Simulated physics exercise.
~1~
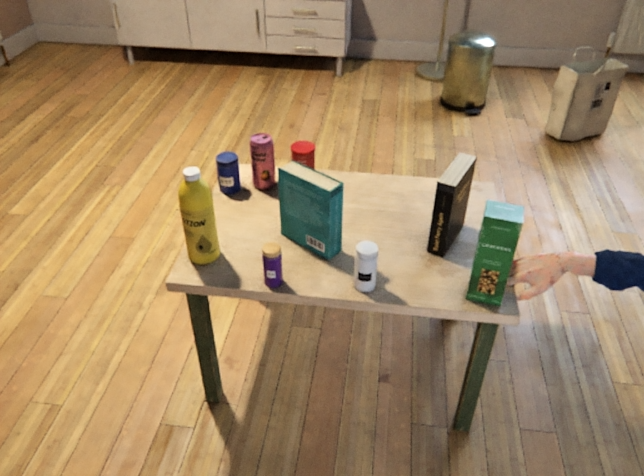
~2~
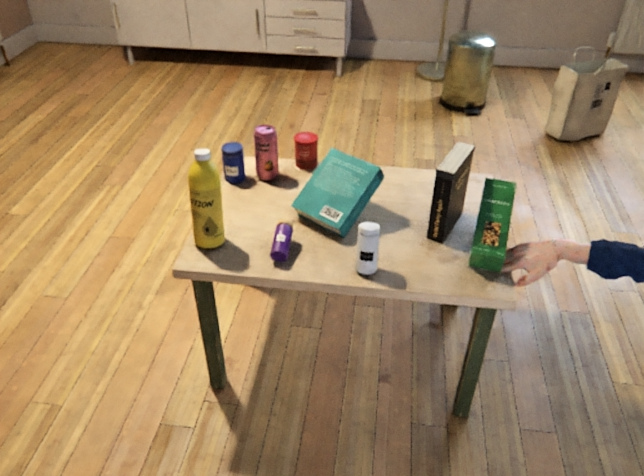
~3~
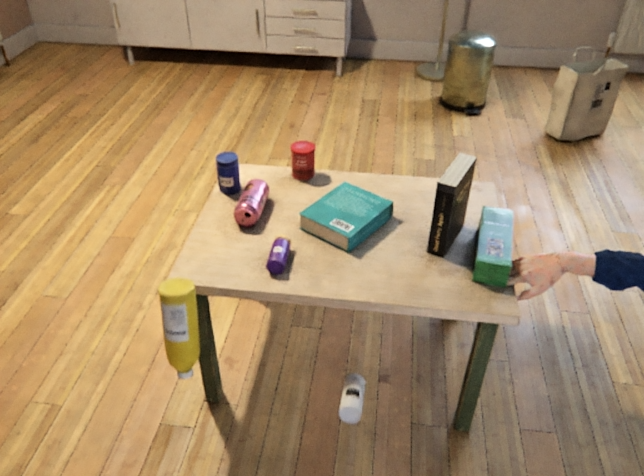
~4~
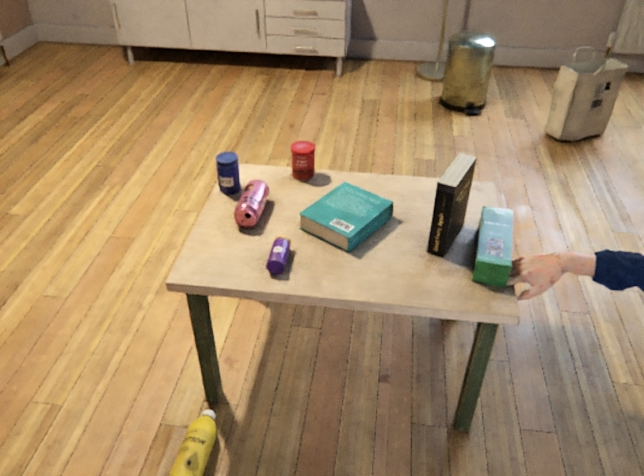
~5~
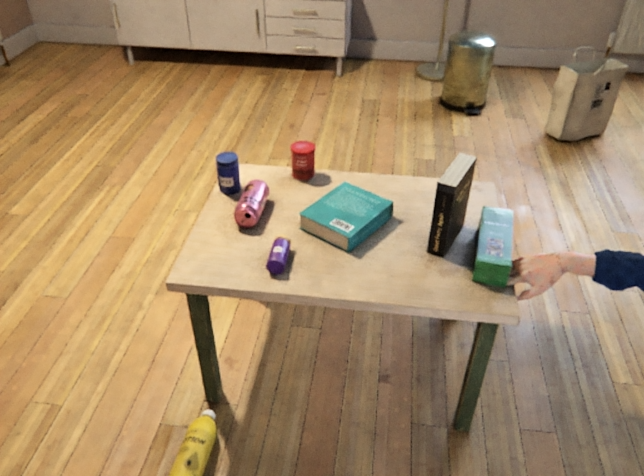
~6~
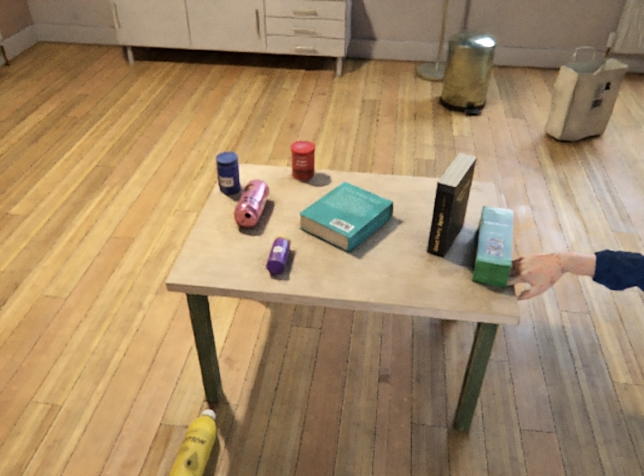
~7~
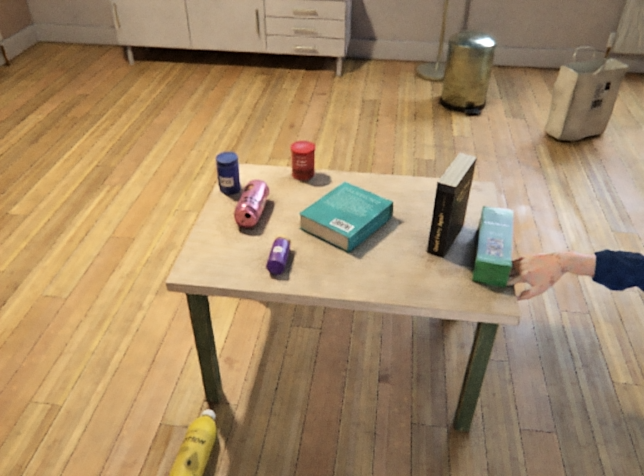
A small table crowded with bottles, cans and books jolted beside a person's hand, toppling the turquoise book, pink can, purple shaker and green carton, while the white shaker and yellow bottle fell off, leaving the bottle lying on the floor.
